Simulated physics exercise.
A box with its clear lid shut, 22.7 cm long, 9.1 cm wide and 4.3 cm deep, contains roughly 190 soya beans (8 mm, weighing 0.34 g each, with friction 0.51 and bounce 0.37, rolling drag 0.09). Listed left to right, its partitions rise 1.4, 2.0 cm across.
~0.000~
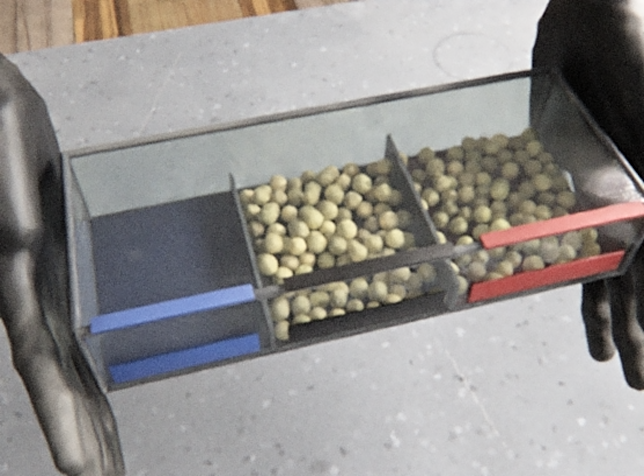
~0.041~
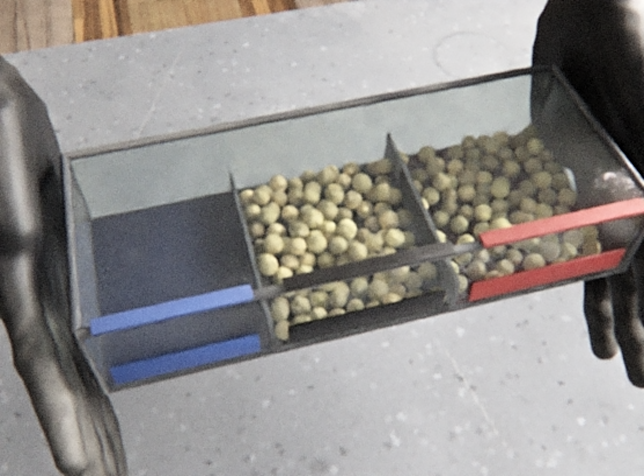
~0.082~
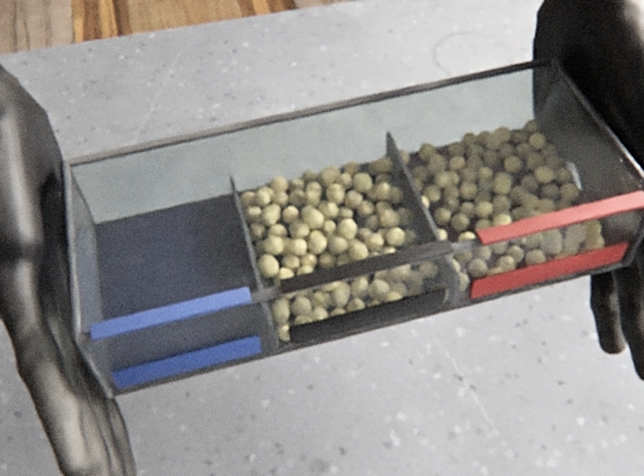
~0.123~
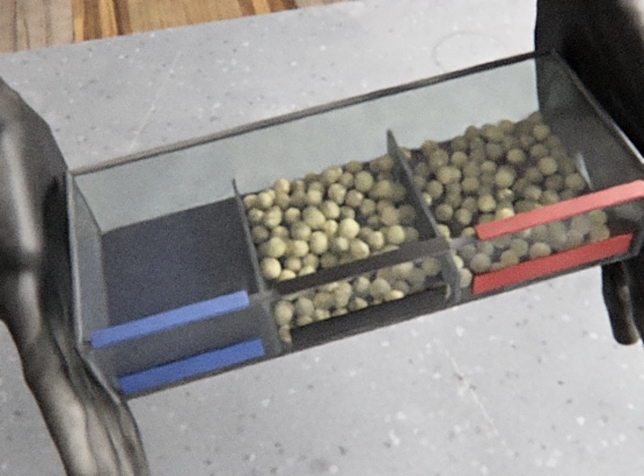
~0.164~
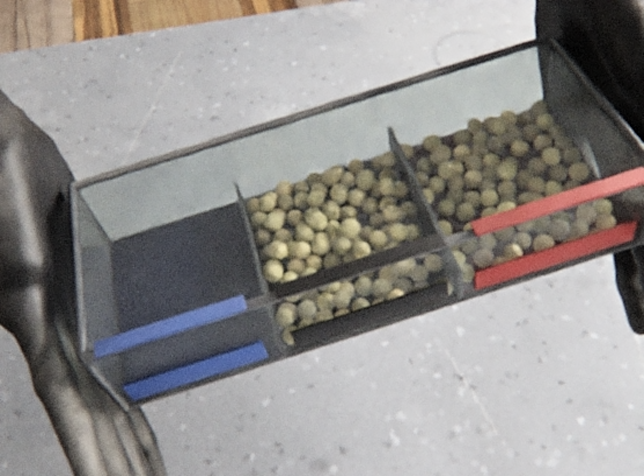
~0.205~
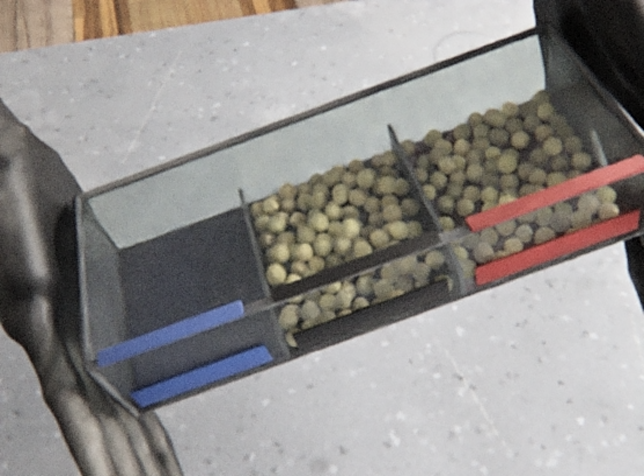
A clear-lidded box held between two dark hands starts nearly level, its blue-marked left compartment empty and its middle and red-marked right compartments filled with soya beans. The hands tilt it steadily, left side lowering and right side rising, while the beans stay in their two compartments.
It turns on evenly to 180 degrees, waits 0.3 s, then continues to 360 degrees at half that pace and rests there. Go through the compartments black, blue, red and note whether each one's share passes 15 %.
Black stays at or below it, blue stays at or below it, red passes it.
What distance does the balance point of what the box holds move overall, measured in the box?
From start to finish it ends up roughly 6.0 cm away.
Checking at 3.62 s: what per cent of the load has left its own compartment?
Displaced share at the given time: Approx. 40 %.
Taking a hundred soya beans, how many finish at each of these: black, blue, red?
Black 0, blue 0, red 100 per cent.
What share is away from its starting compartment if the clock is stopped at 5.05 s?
Close to 55 in a hundred.
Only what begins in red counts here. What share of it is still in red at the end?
My estimate is some 100 in a hundred.
After 2.07 s, tilt 180 degrees; black 10 %, blue 90 %; middle of all pieces near (535, 221).
After 3.62 s, tilt 122 degrees; black 20 %, red 80 %; middle of all pieces near (294, 290).
After 5.05 s, tilt 54 degrees; red 100 %; middle of all pieces near (447, 288).
After 6.41 s, tilt 0 degrees; red 100 %; middle of all pieces near (541, 193).
By 6.8 s all is still; black 0 %, blue 0 %, red 100 %.
